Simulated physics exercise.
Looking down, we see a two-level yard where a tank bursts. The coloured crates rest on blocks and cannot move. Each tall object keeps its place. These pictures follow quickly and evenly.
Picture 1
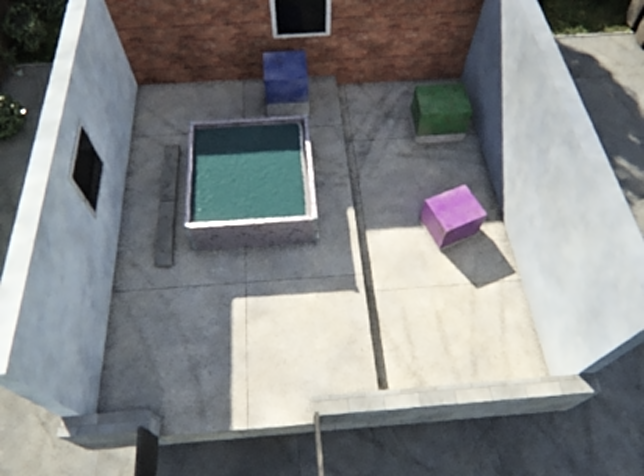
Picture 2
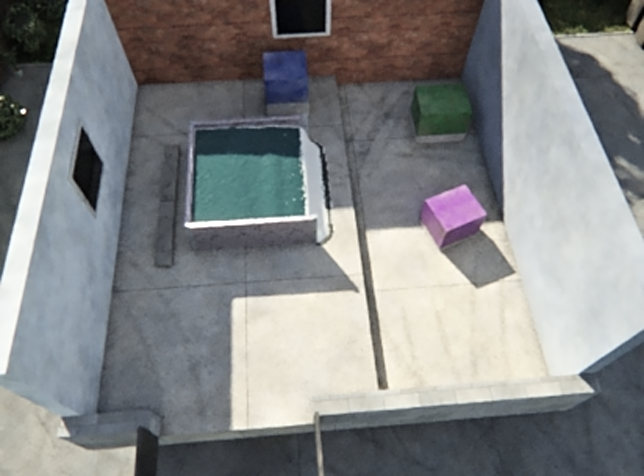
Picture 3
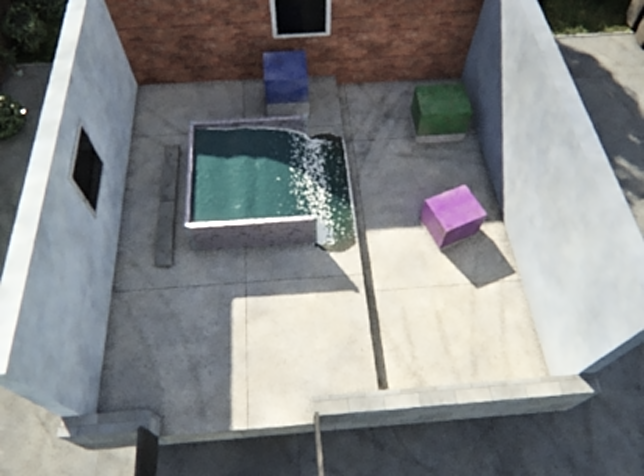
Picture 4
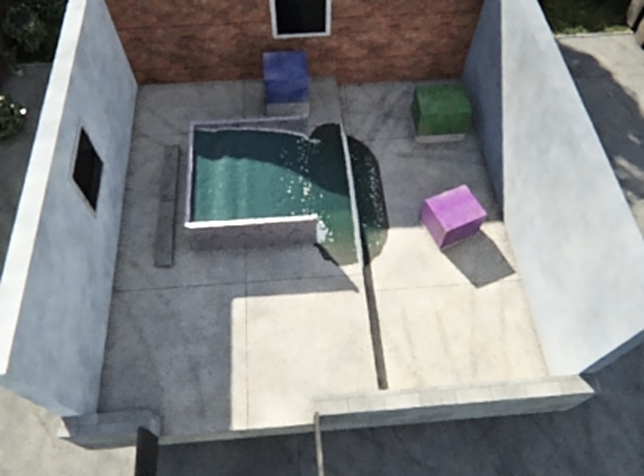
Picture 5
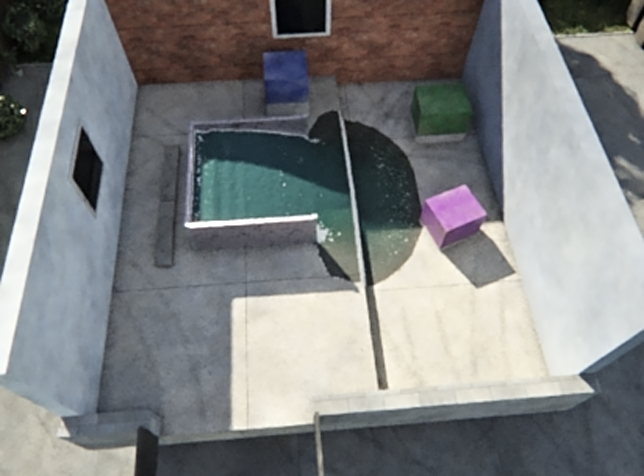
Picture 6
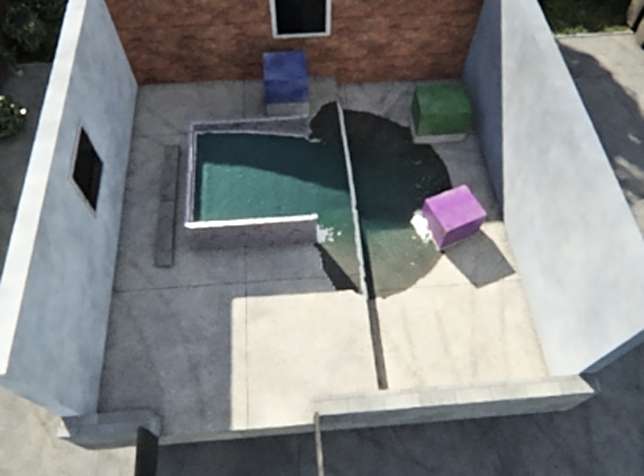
In a walled yard, water bursts rightward from a tank and reaches a purple box.
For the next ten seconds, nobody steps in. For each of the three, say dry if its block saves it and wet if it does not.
Green crate: Wet; purple crate: Wet; blue crate: Dry.
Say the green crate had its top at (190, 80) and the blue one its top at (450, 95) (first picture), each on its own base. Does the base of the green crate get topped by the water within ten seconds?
The green crate is left dry.
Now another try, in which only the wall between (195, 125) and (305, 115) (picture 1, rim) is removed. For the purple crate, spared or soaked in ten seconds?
Then: Purple gets drenched.
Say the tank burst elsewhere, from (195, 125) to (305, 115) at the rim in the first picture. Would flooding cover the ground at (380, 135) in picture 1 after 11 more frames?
Looking at that point, I'd call it drenched.
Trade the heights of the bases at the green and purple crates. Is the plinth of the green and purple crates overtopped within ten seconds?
The green crate is drenched, the purple crate is drenched.
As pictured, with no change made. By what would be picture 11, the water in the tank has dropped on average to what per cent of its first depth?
Estimate: Some 46 %.
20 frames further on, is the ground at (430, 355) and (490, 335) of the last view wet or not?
One after the other: Awash, under water.
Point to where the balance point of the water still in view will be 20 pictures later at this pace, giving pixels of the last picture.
Around pixel (405, 203) of the last picture.
A moment on, water covers 30 % of the floor; the green crate water round its plinth, the purple crate water round its plinth, the blue crate not reached.
Next, water covers 40 % of the floor; the green crate water round its plinth, the purple crate water round its plinth, the blue crate not reached.
Then, water covers 45 % of the floor; the green crate water round its plinth, the purple crate water round its plinth, the blue crate not reached.
Later, water covers 45 % of the floor; the green crate water round its plinth, the purple crate water round its plinth, the blue crate water round its plinth.
In the end, water covers 45 % of the floor; the green crate was topped, the purple crate was topped, the blue crate stayed above the water.
